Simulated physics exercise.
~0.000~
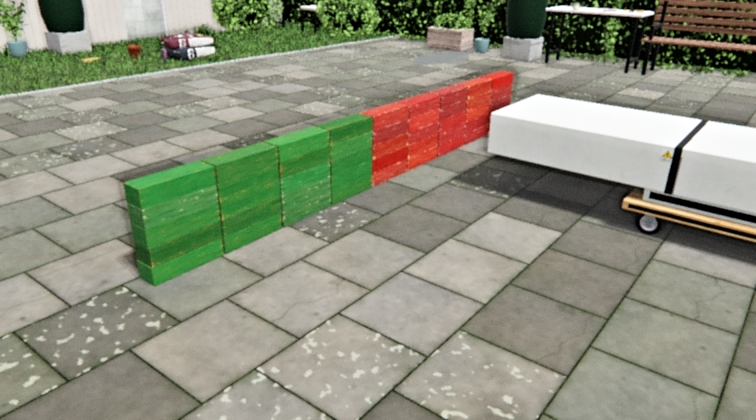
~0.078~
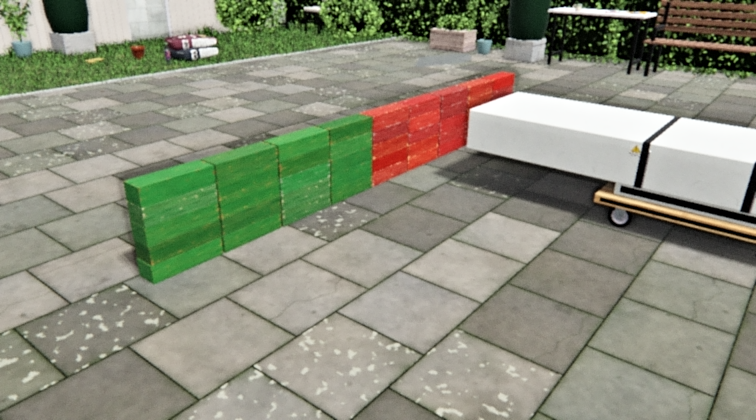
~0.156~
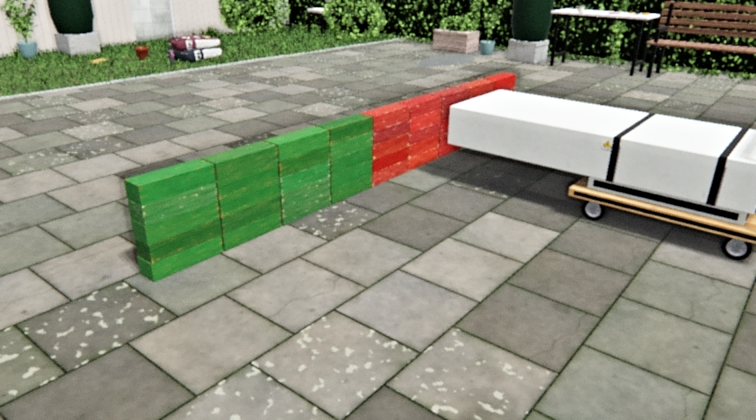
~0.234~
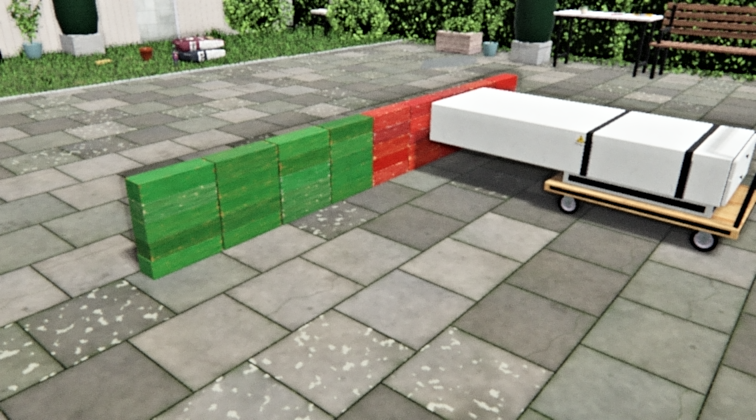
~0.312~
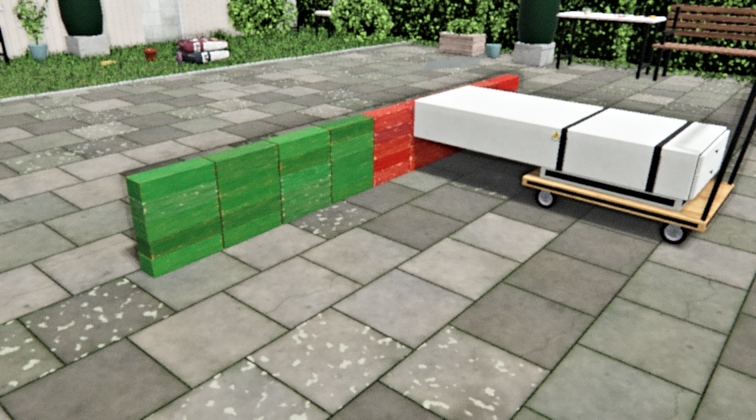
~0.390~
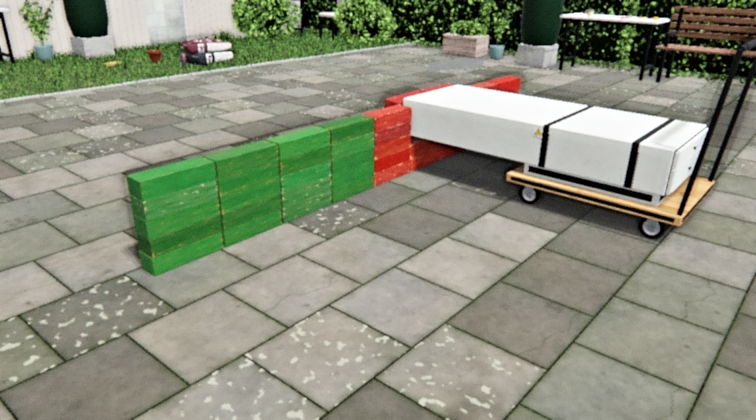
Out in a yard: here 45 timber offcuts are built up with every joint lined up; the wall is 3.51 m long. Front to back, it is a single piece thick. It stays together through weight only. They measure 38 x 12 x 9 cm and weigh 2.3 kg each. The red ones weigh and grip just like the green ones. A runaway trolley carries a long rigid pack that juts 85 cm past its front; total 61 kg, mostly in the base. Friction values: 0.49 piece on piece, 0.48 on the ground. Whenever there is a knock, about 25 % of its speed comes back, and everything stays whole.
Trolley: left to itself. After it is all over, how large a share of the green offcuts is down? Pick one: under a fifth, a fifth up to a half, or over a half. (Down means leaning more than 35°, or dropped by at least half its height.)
Under a fifth.
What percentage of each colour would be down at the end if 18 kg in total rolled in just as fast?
Result: Red 20 and green 0 in a hundred.
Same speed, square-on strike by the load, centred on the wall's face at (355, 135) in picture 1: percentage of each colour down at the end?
Then red ends 20 per cent down and green 40 per cent.
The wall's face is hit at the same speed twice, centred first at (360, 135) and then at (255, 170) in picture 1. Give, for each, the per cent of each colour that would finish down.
For red it's 20 then 0 per cent, for green 40 then 60 per cent.
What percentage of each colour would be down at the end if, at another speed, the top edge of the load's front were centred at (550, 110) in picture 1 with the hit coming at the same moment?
Red 30%, green 0%.
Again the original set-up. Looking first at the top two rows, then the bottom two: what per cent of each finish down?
Top: 20%, bottom: 10%.
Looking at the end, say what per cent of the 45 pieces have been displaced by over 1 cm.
Answer: 20 %.
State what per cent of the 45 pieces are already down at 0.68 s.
By then, 15 per cent.
After 0.48 s, load 22 cm past the wall's line, still rolling; none of the 20 green offcuts down (3 of 45 in all colours); top green offcut unmoved.
After 0.68 s, load 48 cm past the wall's line, still rolling; none of the 20 green offcuts down (6 of 45 in all colours); top green offcut unmoved.
After 1.08 s, load 96 cm past the wall's line, still rolling; none of the 20 green offcuts down (6 of 45 in all colours); top green offcut unmoved.
After 1.38 s, load 1.22 m past the wall's line, still rolling; none of the 20 green offcuts down (8 of 45 in all colours); top green offcut unmoved.
At rest (2.1 s), load 1.30 m past the wall's line, stopped; none of the 20 green offcuts down (8 of 45 in all colours); top green offcut unmoved; top red offcut unmoved. That is 0 per cent. As the last picture would show them, middles, top green offcut near (299, 143), top red offcut near (480, 92).
